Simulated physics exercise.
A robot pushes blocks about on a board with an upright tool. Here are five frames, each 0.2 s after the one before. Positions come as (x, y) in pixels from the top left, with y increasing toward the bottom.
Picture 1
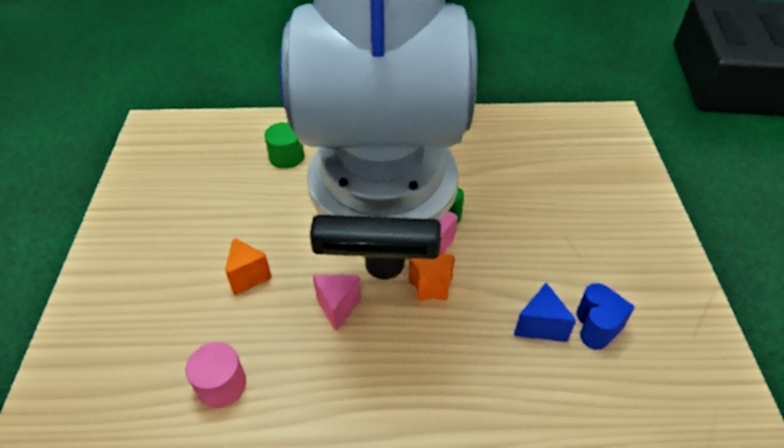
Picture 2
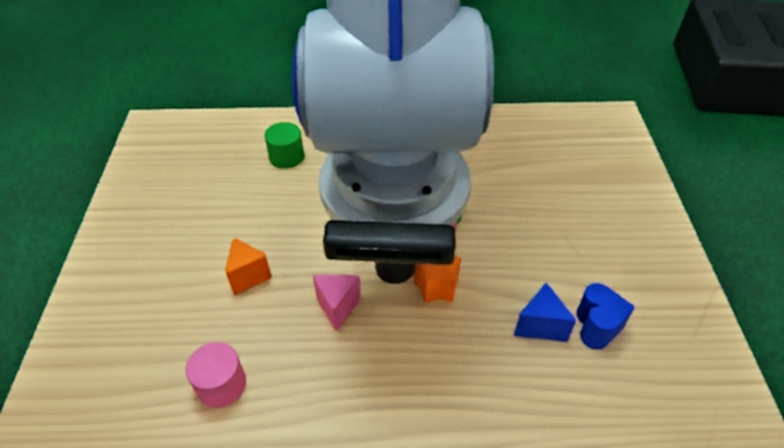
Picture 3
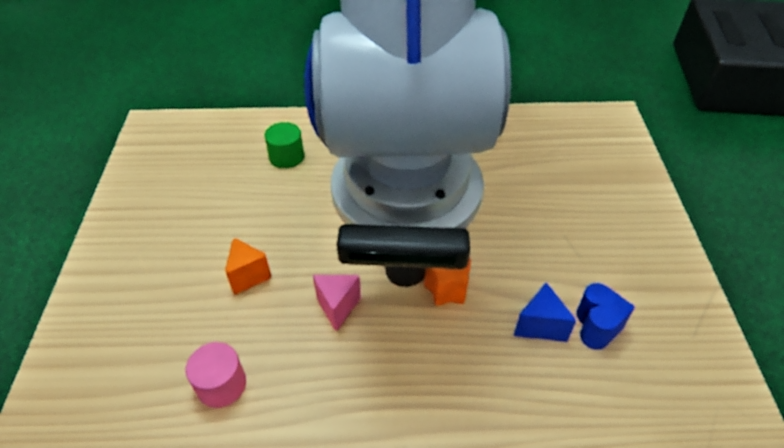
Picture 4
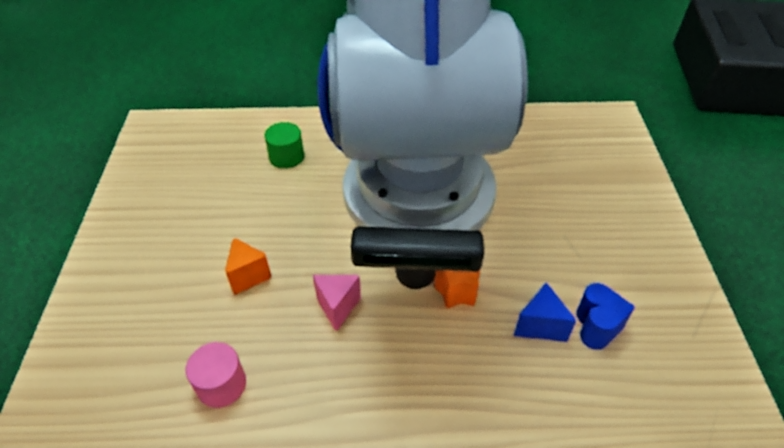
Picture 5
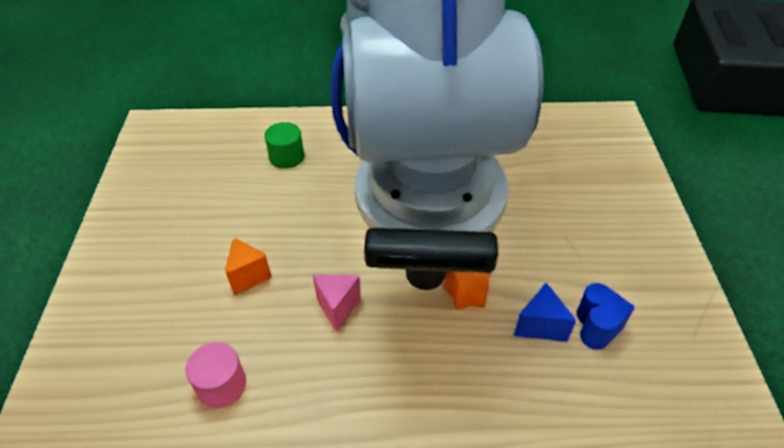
A bulky grey-white robot arm with a black bar and short dark tip reaches over a pale wooden board on a green surface, seen from above by a still camera. Pink, orange and green blocks lie left and centre, two blue ones at right. The arm slides slightly rightward, nudging an orange block right, while the pink piece behind it disappears from view.
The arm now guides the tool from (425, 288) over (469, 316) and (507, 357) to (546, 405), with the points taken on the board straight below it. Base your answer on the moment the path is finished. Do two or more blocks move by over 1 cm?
Answer: No.
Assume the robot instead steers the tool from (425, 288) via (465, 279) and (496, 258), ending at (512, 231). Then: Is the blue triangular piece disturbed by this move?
That block is going to be left alone.
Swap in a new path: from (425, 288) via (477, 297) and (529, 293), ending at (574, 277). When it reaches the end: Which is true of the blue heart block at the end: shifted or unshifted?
In the end it has been moved.
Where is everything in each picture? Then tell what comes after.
In the first picture, tool tip at (385, 264); block tops, orange star at (433, 263); blue triangular piece at (548, 305).
In the second picture, tool at (395, 268); orange star at (439, 264).
In the third picture, tool at (405, 271); orange star partly hidden.
In the fourth picture, tool at (415, 273); orange star partly hidden.
In the fifth picture, tool at (425, 274); orange star partly hidden; blue triangular piece at (548, 305).
The first path, step by step. One third of the way, tool at (472, 304); orange star at (510, 279), turned 60° anticlockwise.
Two thirds of the way, tool at (511, 345); orange star at (514, 283), turned 90° anticlockwise.
At the end, tool at (551, 393); orange star at (514, 283), turned 90° anticlockwise; blue triangular piece in place.
